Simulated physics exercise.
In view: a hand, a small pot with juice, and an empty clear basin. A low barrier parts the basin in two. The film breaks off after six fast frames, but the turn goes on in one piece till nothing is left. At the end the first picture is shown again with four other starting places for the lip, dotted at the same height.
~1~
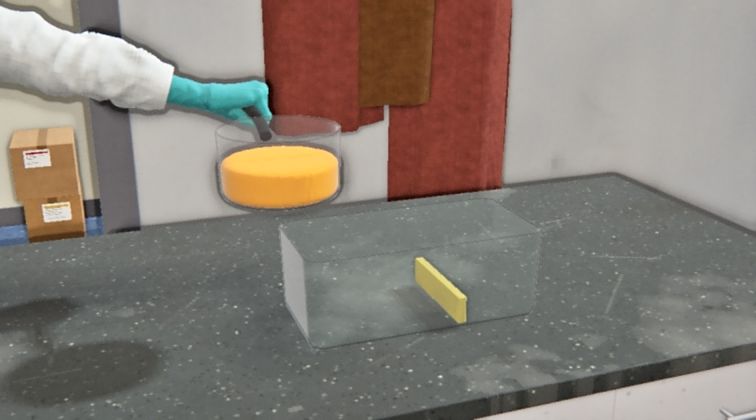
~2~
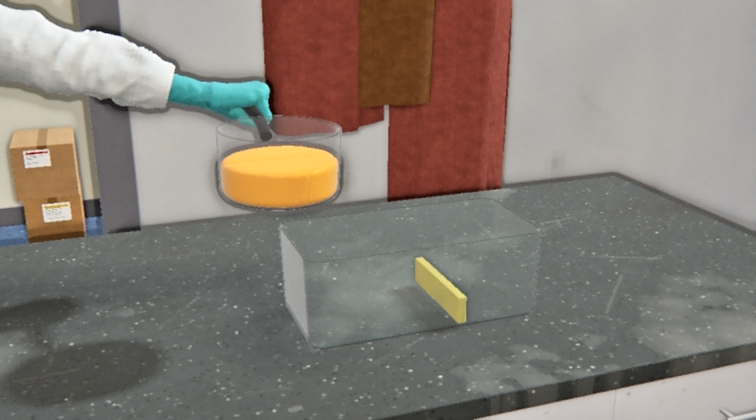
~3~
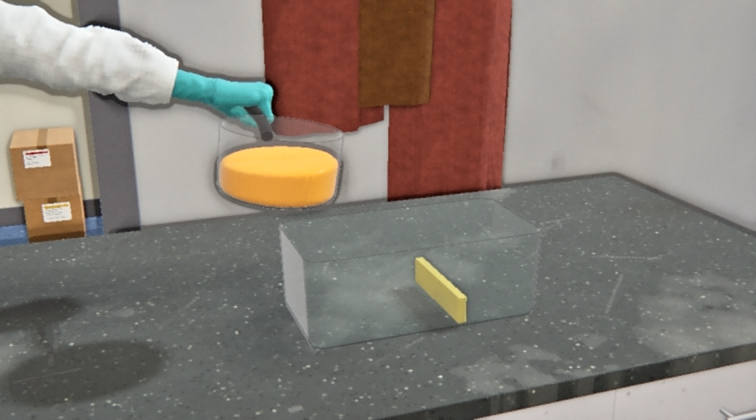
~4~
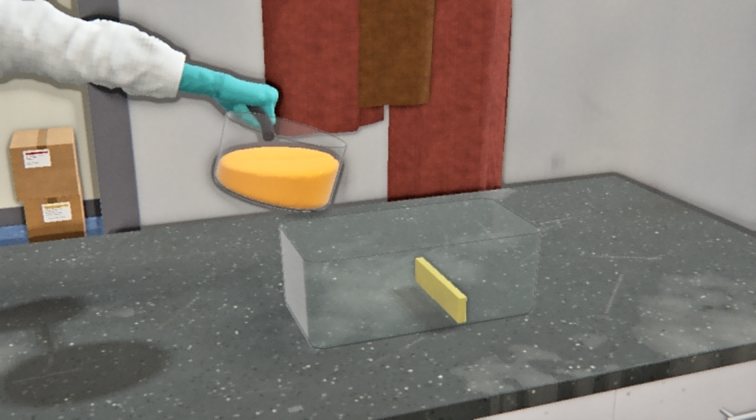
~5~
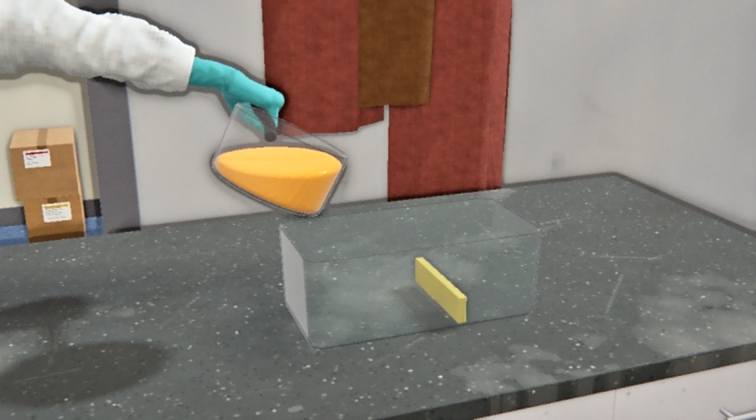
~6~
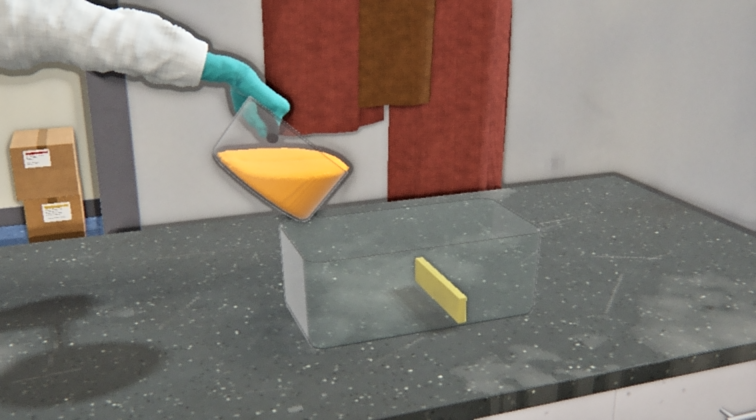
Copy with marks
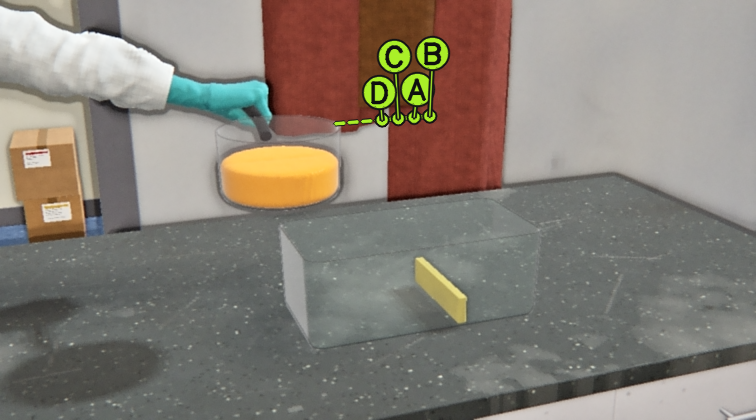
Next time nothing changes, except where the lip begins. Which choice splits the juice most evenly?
The answer is dot A.
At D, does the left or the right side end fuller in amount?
The left one.
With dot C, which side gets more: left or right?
The left side.
On the marked copy, A at (414, 117); B at (429, 116); C at (398, 118); D at (382, 120).
With A, about 51 % ends left of the wall and 48 % right of it.
With B, about 17 % ends left of the wall and 82 % right of it.
With C, about 75 % ends left of the wall and 24 % right of it.
With D, about 94 % ends left of the wall and 5 % right of it.
